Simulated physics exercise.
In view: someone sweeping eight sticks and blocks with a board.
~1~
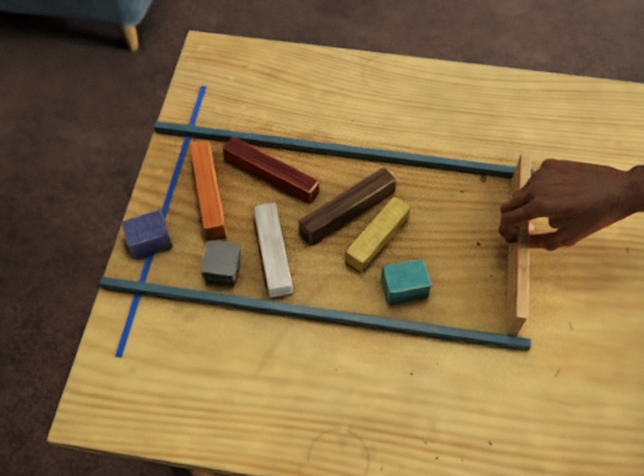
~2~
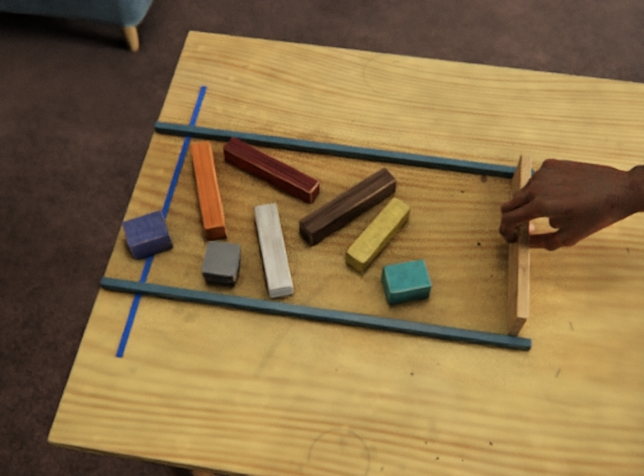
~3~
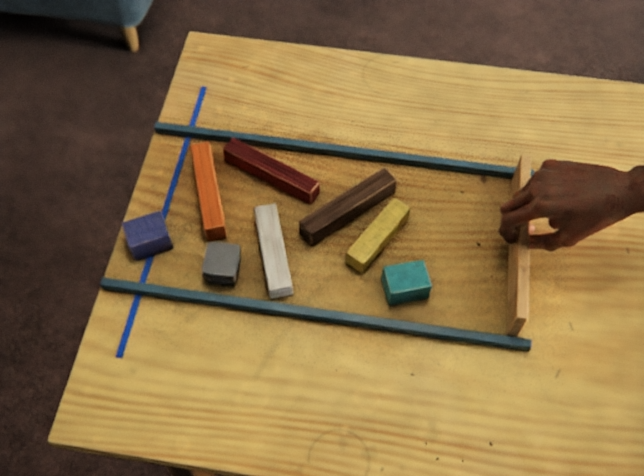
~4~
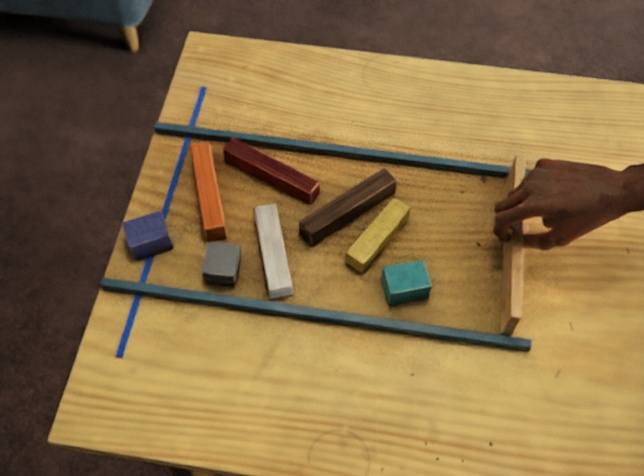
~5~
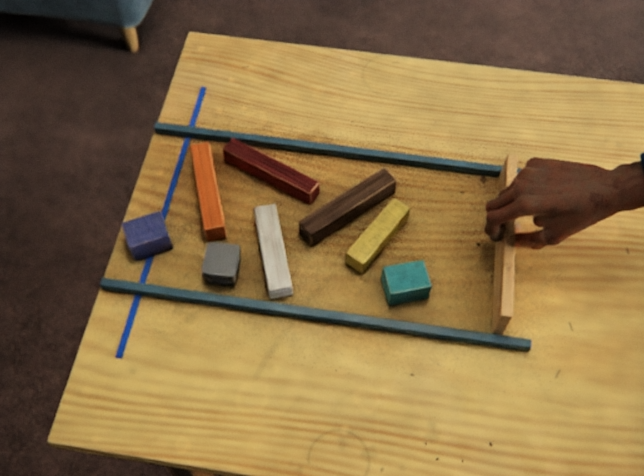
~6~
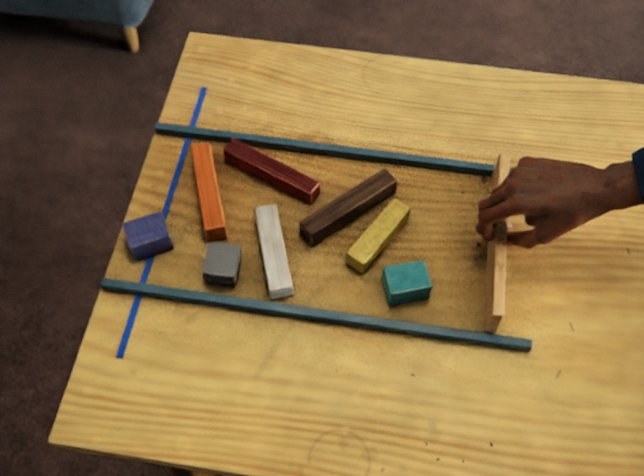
On a wooden table, a hand held a board upright between two strips, then slid it slightly left toward the scattered coloured sticks and blocks, which all stayed where they were.
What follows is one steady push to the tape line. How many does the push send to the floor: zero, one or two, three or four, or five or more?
Outcome: The number that fall off is five or more.
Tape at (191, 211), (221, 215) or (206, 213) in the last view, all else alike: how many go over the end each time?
In that order 4, 2 and 3.
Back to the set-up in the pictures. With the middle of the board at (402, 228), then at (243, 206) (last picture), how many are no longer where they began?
2 and 8.
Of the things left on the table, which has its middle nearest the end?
The brown stick.
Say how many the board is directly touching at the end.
The number is 3.
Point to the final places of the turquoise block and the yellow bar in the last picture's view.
The turquoise block stops around (132, 241); the yellow bar around (137, 198).
A little later, none off yet; blue block at rest near (148, 236); orange stick at rest near (209, 191); grey case at rest near (223, 265).
Next, none off yet; blue block at rest near (148, 236); orange stick shifted a little near (183, 196); grey case shifted about its own width near (200, 269).
Later still, two off so far; blue block dropping near (98, 286); orange stick tilted well over near (108, 217); grey case shifted well along near (116, 258).
When it is over, the number that fall off is five or more; down, white stick, red stick, grey case, orange stick and blue block.
